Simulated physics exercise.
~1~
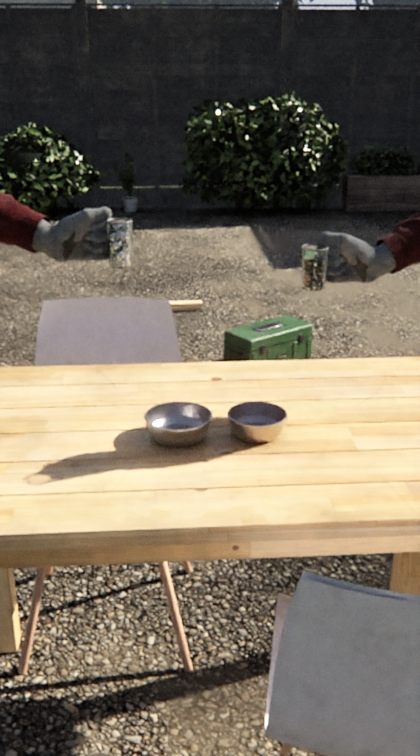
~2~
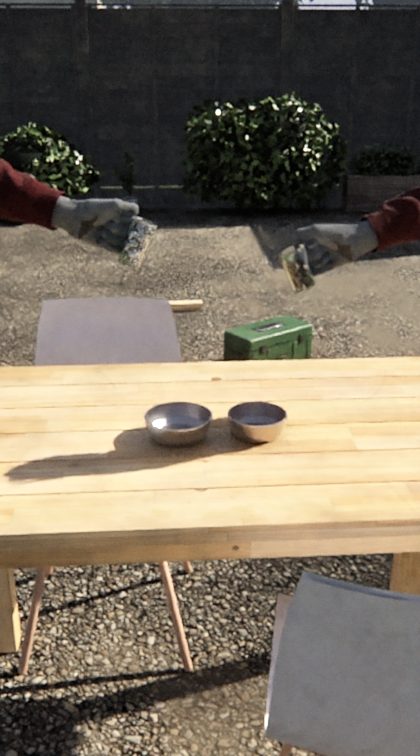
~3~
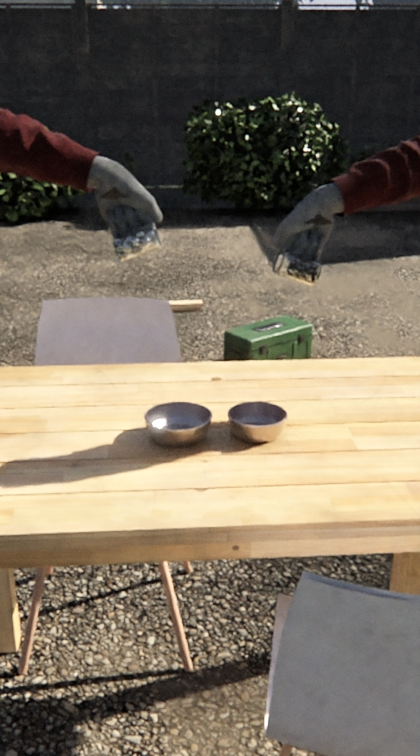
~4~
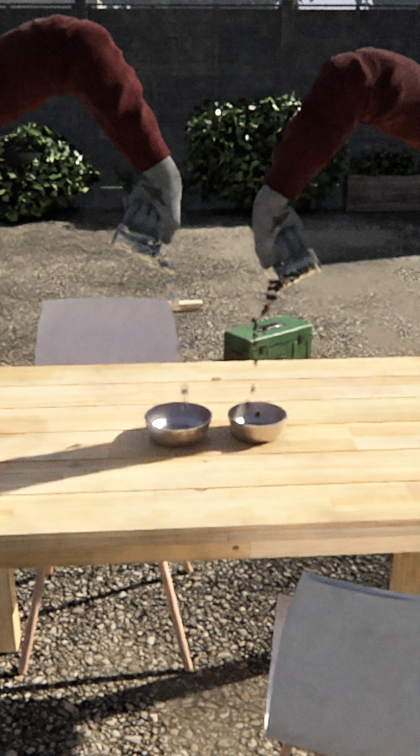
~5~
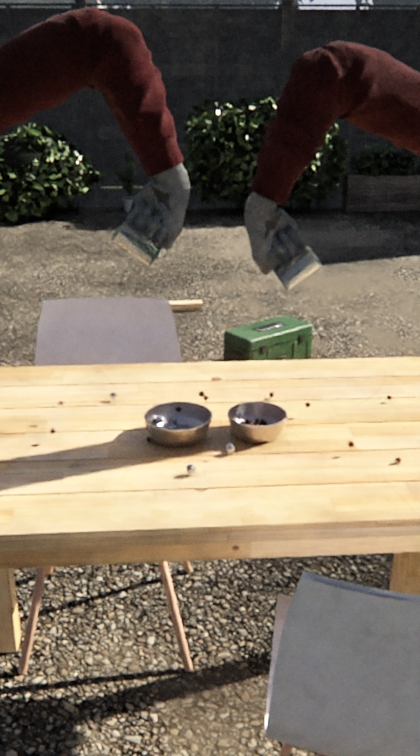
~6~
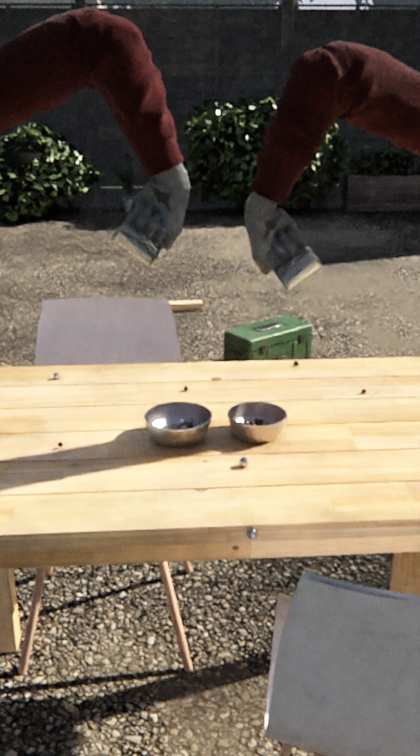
Two gloved hands in red sleeves moved clear cups inward above two metal bowls on a wooden table, then tipped them over, spilling small dark pieces that landed partly in the bowls and partly scattered across the tabletop around both.
